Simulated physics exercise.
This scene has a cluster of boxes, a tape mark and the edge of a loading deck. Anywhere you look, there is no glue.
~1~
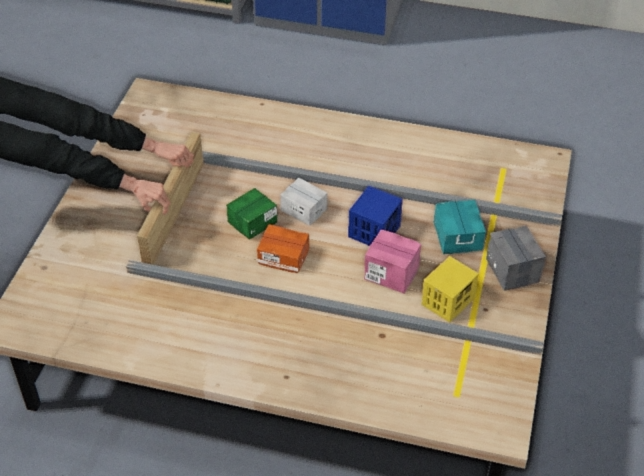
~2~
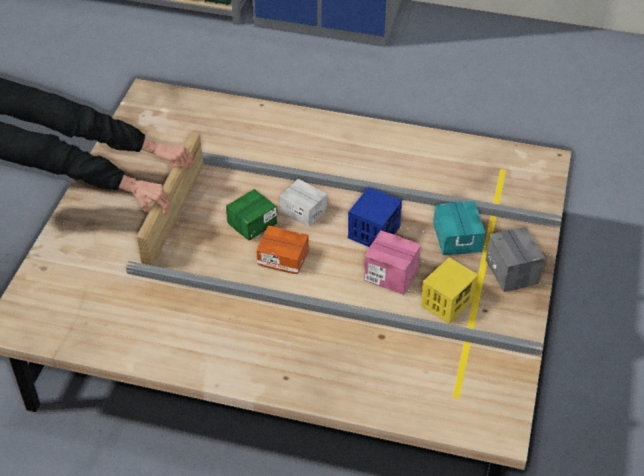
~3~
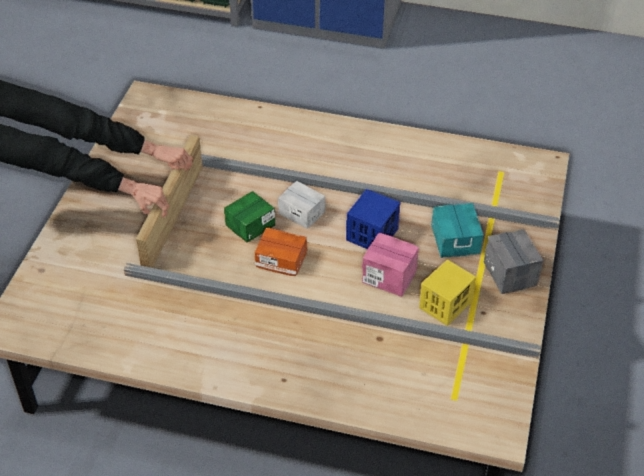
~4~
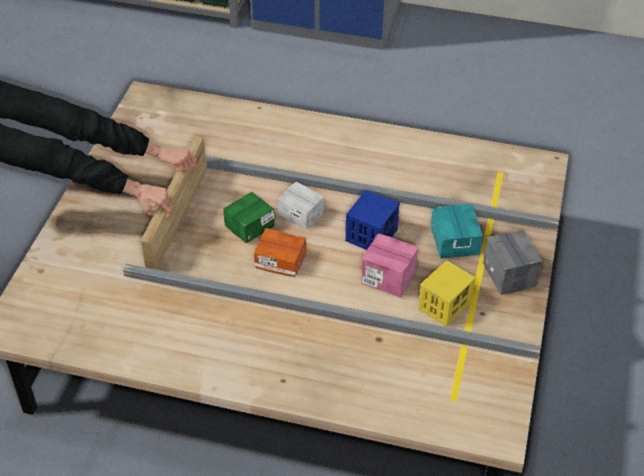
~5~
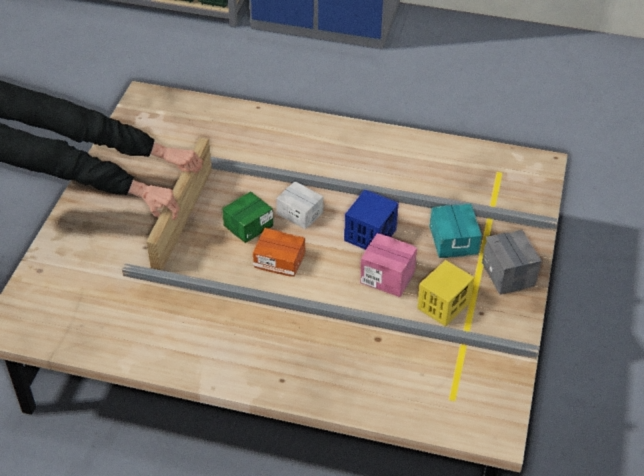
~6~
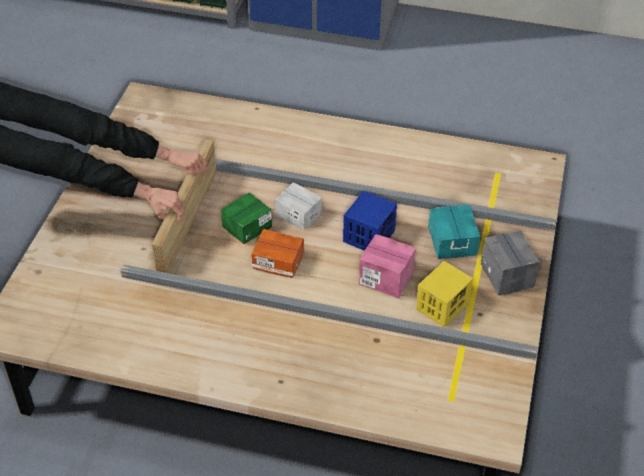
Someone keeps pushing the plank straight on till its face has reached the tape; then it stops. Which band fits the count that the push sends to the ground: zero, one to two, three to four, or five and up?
The band is one to two.
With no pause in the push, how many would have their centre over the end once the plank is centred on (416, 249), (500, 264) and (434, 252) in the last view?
By position: 0 / 4 / 0.
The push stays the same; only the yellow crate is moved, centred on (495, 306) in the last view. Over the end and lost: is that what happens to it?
In that case it holds its spot.
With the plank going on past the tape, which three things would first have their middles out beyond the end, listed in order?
Order, earliest first: The grey parcel, then the turquoise parcel, then the pink parcel.
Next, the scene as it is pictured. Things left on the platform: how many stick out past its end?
So the number is 2.
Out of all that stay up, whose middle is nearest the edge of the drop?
It's the pink parcel.
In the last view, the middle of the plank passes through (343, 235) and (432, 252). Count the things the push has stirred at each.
By then 5, and 8.
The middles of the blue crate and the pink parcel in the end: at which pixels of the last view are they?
First object about (539, 256); second object about (542, 291).
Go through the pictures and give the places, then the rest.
In the first picture, grey parcel (515, 258); yellow crate (450, 289); turquoise parcel (459, 227); plank (172, 198); tape (482, 271).
In the second picture, yellow crate (449, 291); white parcel (304, 203).
In the third picture, turquoise parcel (457, 230); blue crate (373, 222).
In the fourth picture, grey parcel (512, 262); orange parcel (281, 253).
In the fifth picture, yellow crate (446, 293); plank (181, 204).
In the sixth picture, grey parcel (510, 263); yellow crate (444, 294); turquoise parcel (454, 232); plank (186, 206); tape (477, 276).
A little later, none off yet; grey parcel at rest near (510, 263); yellow crate at rest near (444, 294); turquoise parcel at rest near (454, 232).
Next, none off yet; grey parcel shifted a little near (528, 268); yellow crate shifted about its own width near (495, 314); turquoise parcel shifted about its own width near (525, 237).
When it is over, the number that fall off is one or two; down, turquoise parcel and grey parcel.
